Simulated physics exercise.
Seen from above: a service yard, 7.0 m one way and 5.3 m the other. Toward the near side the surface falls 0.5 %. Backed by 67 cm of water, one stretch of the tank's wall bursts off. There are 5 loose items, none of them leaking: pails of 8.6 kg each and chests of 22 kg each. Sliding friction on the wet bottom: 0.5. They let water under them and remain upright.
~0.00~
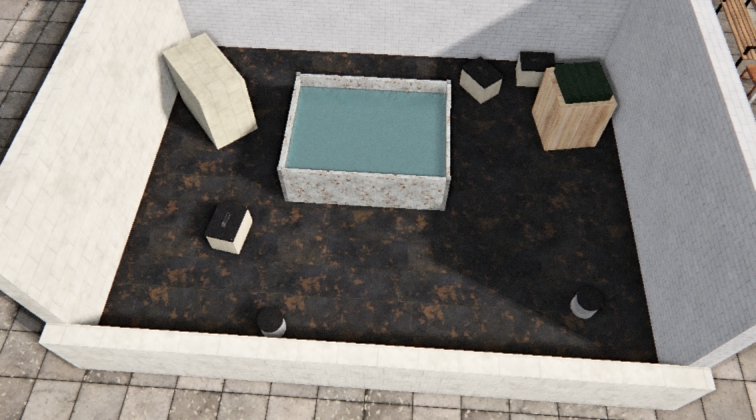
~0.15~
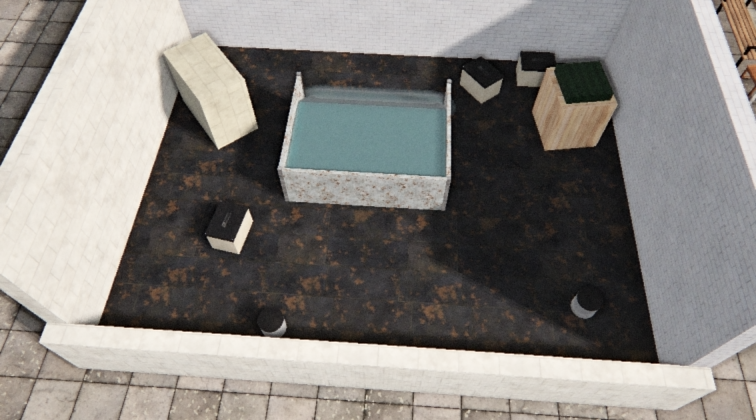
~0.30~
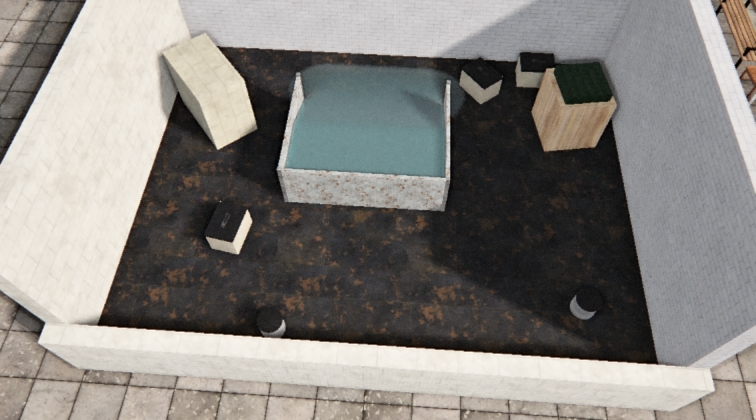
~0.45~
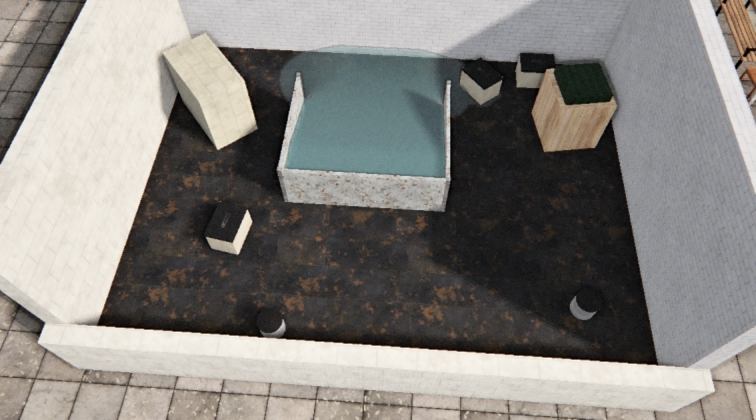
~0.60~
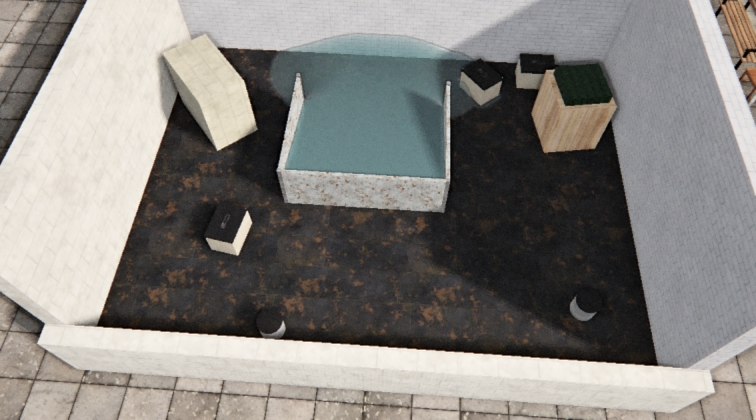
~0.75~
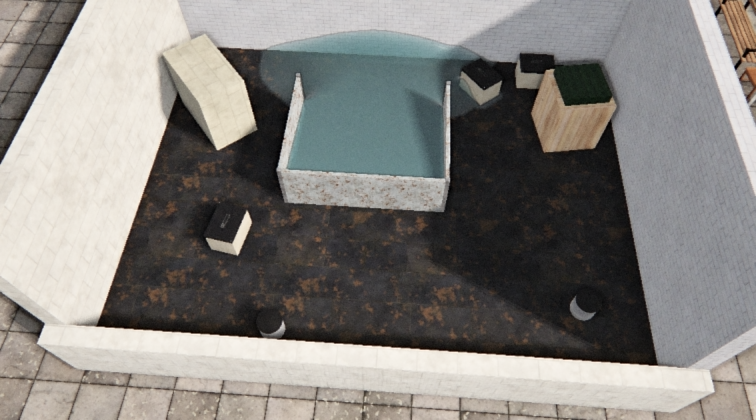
A speckled stone tank of blue-green water lost its back wall in a dark walled yard, and the water poured out behind it, spreading toward the far wall while the scattered boxes and pails stayed put.
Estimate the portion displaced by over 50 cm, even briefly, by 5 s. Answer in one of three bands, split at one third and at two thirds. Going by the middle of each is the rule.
One to two thirds.
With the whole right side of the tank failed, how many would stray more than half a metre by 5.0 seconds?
Then 4.
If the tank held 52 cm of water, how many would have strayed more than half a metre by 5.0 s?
That would give 2.
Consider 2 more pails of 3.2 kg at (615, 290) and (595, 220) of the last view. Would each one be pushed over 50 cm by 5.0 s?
In order: Beyond it, beyond it.
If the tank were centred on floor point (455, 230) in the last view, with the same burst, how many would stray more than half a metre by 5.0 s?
3.
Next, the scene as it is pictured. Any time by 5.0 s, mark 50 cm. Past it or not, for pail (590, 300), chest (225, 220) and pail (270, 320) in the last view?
One by one: Below the line; below the line; below the line.
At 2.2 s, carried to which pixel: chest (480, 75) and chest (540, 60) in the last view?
Somewhere about (527, 116) and (599, 81).
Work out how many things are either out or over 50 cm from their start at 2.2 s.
Tally: 2.
After 1.1 s 0 of 5 are over 50 cm from their spots; 0 afloat.
After 2.2 s 2 of 5 are over 50 cm from their spots; 1 afloat.
After 3.5 s 2 of 5 are over 50 cm from their spots; 1 afloat.
After 5.0 s 2 of 5 are over 50 cm from their spots, and 2 have been at some point; 1 afloat.
